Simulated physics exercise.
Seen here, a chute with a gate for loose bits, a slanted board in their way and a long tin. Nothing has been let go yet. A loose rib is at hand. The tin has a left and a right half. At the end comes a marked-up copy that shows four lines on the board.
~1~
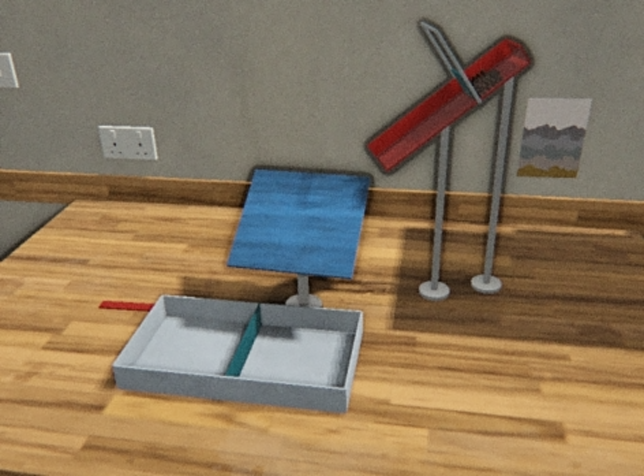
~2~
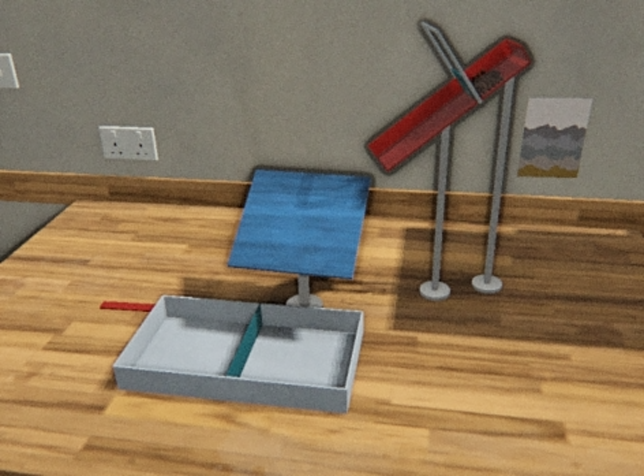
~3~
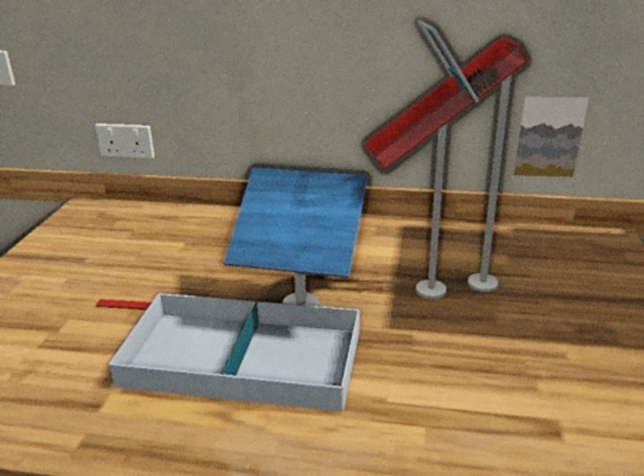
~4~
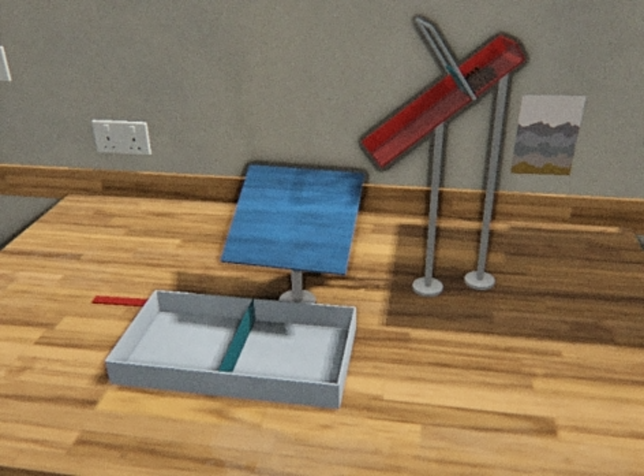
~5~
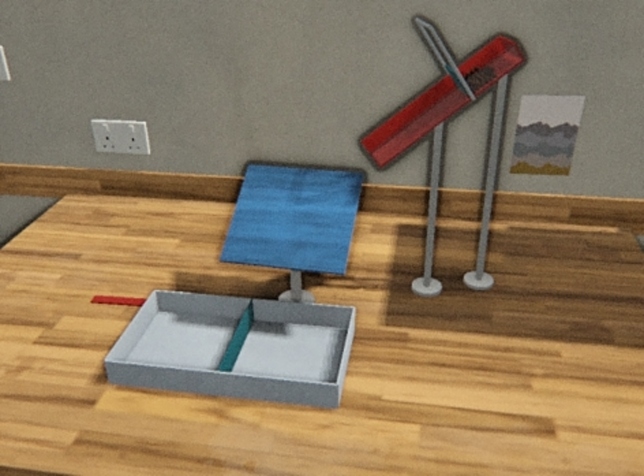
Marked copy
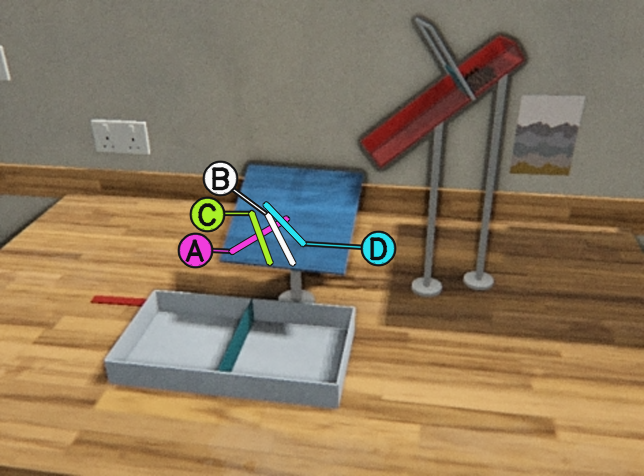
Nothing moved except the view, which shifted very slightly, while a red chute with its gate shut stood on two poles above a wooden worktop, near a slanted blue board and a grey divided tin.
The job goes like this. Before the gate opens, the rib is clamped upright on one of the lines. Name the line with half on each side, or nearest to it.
Line A.
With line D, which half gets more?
More lands on the right.
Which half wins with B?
Right.
On the marked copy, line A from (286, 218) to (232, 251); line B from (268, 215) to (292, 263); line C from (251, 213) to (269, 262); line D from (266, 204) to (303, 243).
For line A, of what is caught, roughly half in the left half, roughly half in the right.
For line B, of what is caught, just a few in the left half, almost all in the right.
For line C, of what is caught, about a tenth in the left half, almost all in the right.
For line D, of what is caught, just a few in the left half, almost all in the right.
